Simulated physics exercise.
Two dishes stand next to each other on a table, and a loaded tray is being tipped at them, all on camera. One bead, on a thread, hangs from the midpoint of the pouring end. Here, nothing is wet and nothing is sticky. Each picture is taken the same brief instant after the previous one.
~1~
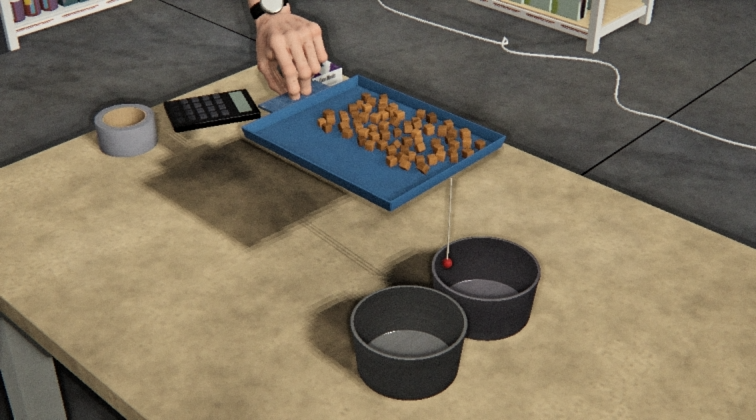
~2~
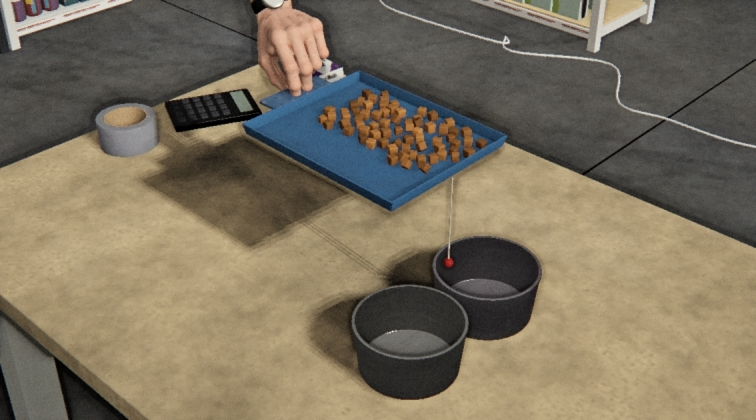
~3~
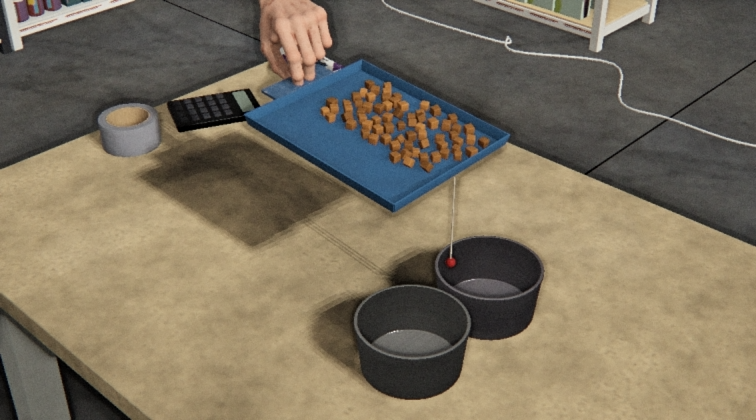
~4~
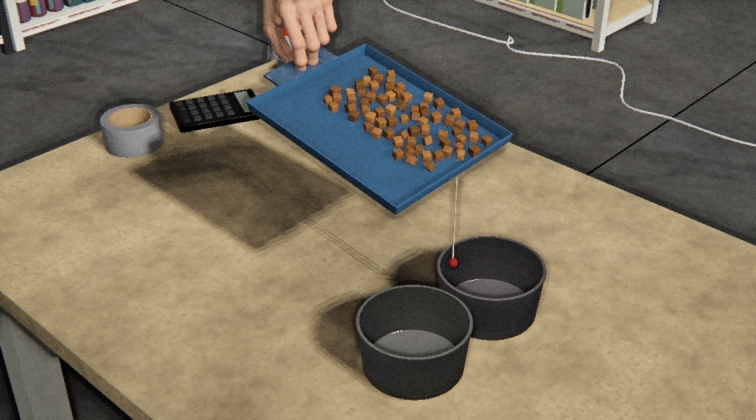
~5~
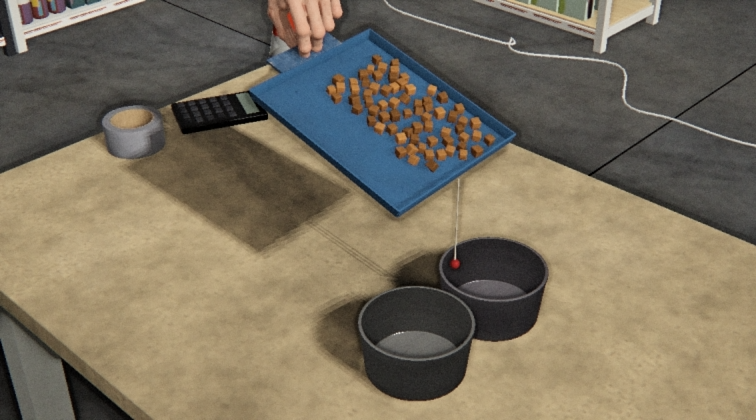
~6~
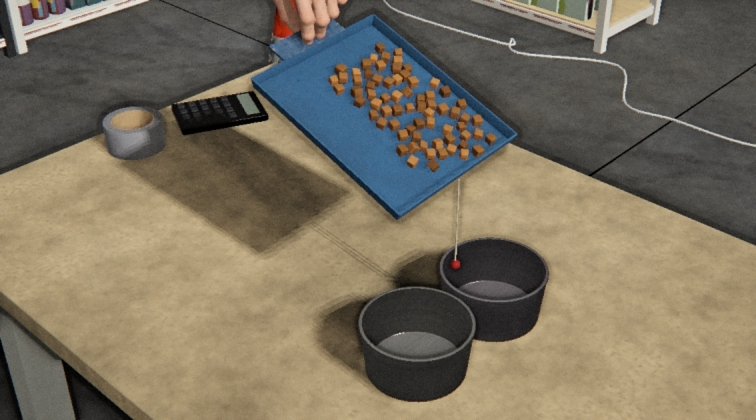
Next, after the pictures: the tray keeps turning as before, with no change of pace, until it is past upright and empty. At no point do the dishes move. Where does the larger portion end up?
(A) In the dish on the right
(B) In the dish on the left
Option B: In the dish on the left.
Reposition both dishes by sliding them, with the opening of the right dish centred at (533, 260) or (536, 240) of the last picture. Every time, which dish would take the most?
In the first try it's the left-side dish, and in the second it's the left-side dish.
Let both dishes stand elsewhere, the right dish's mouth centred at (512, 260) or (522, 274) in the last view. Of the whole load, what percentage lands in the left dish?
60 per cent the first time, 70 per cent the second time.
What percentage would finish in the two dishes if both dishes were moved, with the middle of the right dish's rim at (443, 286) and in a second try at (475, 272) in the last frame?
It comes to about 50 per cent the first time and about 60 per cent the second.
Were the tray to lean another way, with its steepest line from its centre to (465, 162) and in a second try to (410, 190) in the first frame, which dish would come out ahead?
The rightmost dish; the leftmost dish.
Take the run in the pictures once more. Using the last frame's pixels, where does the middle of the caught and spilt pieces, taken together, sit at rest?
I'd say the middle ends up at about (432, 361).
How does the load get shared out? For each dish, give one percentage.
Per cent held at the end: Left dish 70, right dish 20.
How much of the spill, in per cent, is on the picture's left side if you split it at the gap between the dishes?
It works out at some 10 percent.
Soon after the last picture, tray tipped steeply; nearly all on the tray; a small part in the air.
A little later, tray tipped past a quarter turn; about a quarter on the tray; about a third in the left dish; a stray few in the right dish; a small part outside both; about a quarter in the air.
Later still, tray tipped past a quarter turn; about two thirds in the left dish; about a quarter in the right dish; a small part outside both.
At rest, tray tipped past a quarter turn; about two thirds in the left dish; about a quarter in the right dish; a small part outside both.
